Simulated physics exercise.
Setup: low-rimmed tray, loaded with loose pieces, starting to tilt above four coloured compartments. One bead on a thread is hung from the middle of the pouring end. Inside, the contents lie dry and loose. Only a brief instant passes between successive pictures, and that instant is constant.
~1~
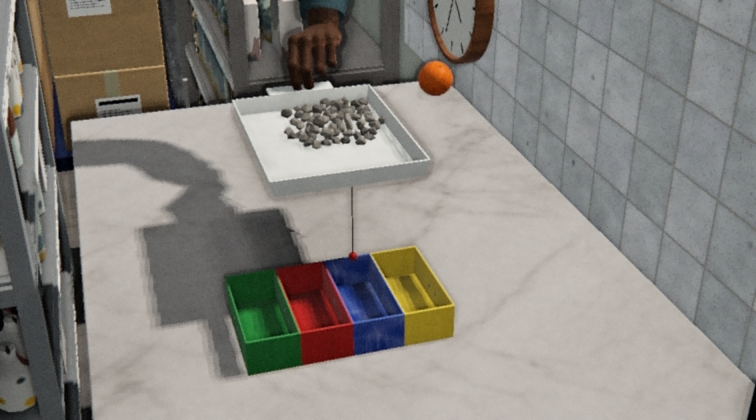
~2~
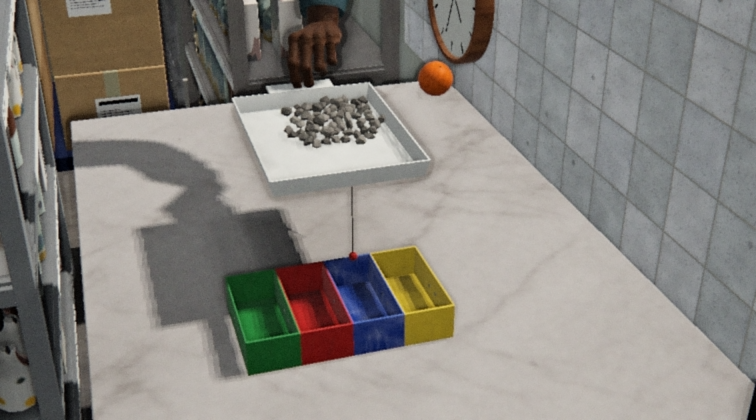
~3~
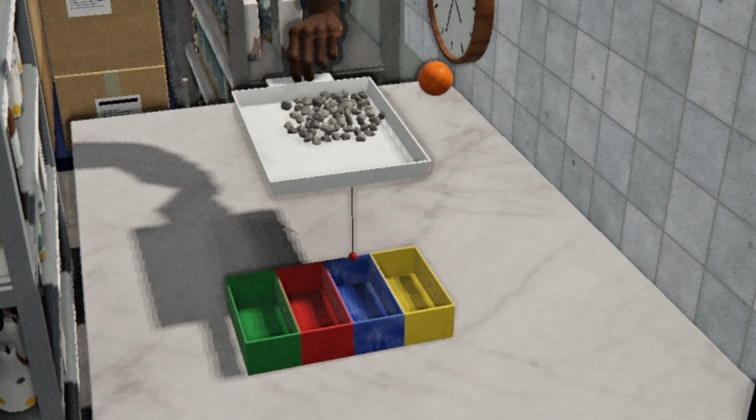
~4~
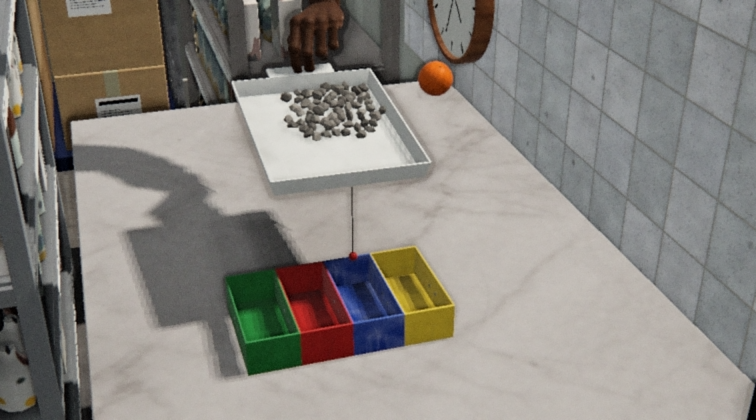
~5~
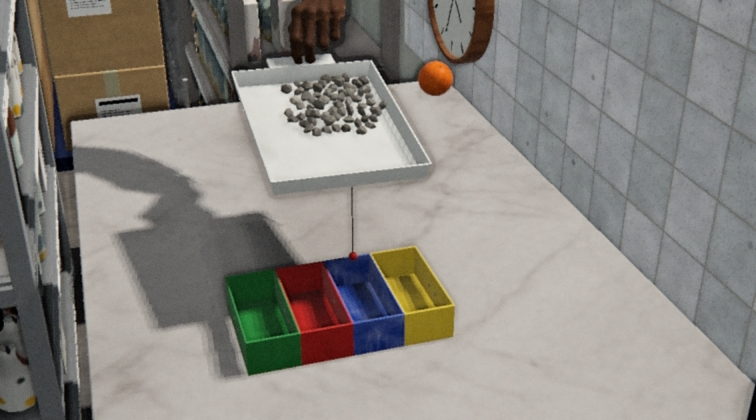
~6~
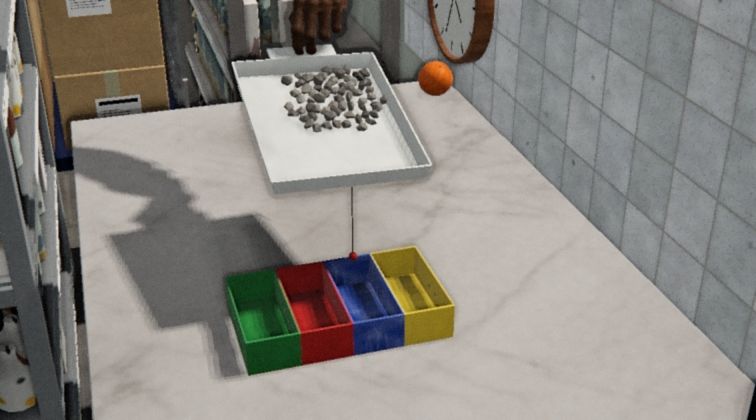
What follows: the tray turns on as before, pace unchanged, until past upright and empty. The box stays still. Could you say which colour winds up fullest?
The yellow cell winds up fullest.
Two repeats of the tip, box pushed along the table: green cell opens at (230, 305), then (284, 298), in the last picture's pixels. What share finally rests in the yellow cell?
About 40% on the first try and 50% on the second.
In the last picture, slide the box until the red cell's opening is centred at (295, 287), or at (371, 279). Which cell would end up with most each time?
So it's the yellow one for the first shift and the cell in blue for the second.
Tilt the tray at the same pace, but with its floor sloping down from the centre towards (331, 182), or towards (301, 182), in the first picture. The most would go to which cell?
Red, then the cell in red.
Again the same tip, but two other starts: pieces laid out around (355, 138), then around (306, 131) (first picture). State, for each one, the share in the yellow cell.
It's 50 percent the first time and 40 percent the second.
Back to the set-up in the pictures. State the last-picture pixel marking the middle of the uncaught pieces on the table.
(492, 309), roughly.
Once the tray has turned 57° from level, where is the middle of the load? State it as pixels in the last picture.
Close to (386, 165).
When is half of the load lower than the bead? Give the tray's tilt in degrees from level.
It has tipped about 105 degrees.
Shortly afterwards, tray tipped steeply; all but a few on the tray; a little falling or outside the box.
Next, tray tipped right over; the bulk on the tray; a little in the yellow cell; a little in the blue cell; only a few falling or outside the box.
Some moments later, tray tipped past a quarter turn; near half in the yellow cell; near a quarter in the blue cell; only a few in the green cell; only a few in the red cell; near a quarter falling or outside the box.
In the end, tray tipped past a quarter turn; near half in the yellow cell; near a quarter in the blue cell; only a few in the green cell; only a few in the red cell; near a quarter outside the box.
